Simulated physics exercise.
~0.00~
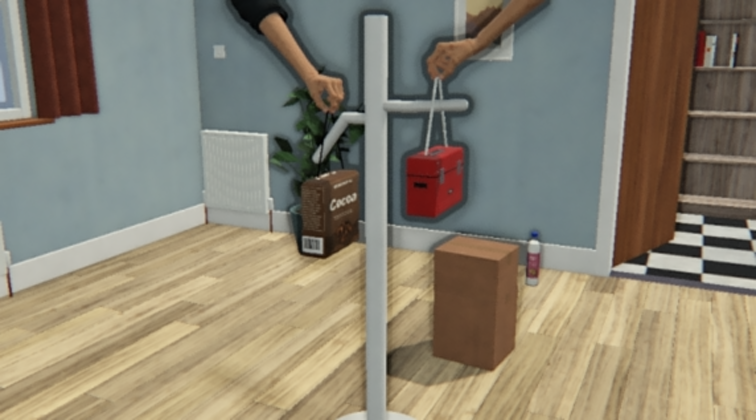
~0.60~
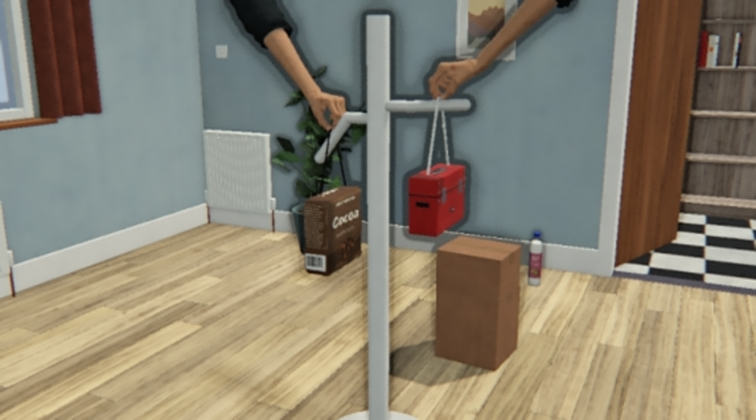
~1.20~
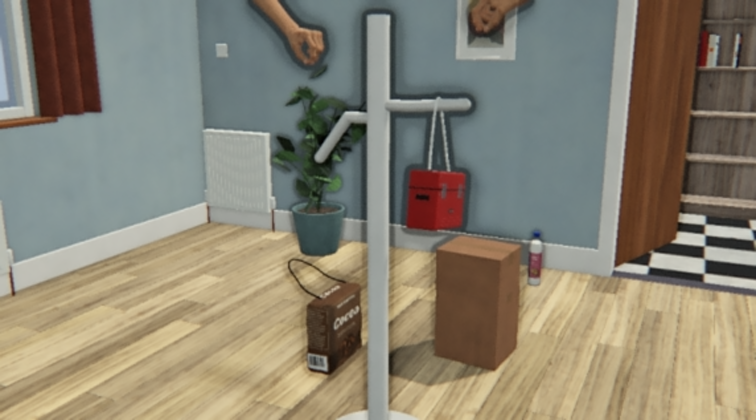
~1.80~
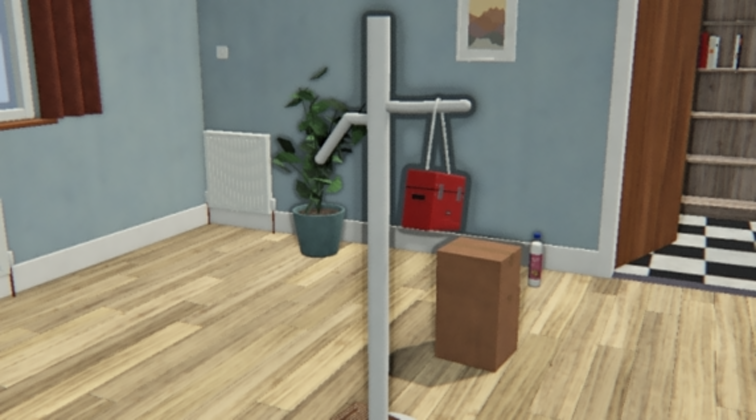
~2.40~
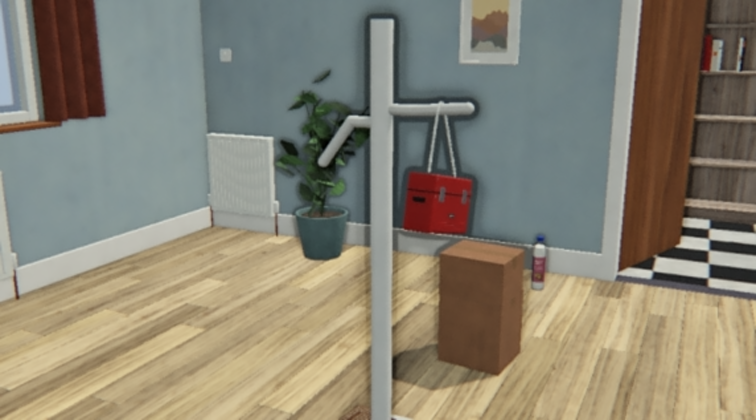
Two hands lowered a brown cocoa bag and a red case by their loops at a white stand's pegs, then let go; the bag dropped to the floor and out of sight, while the case stayed hanging from the right peg.
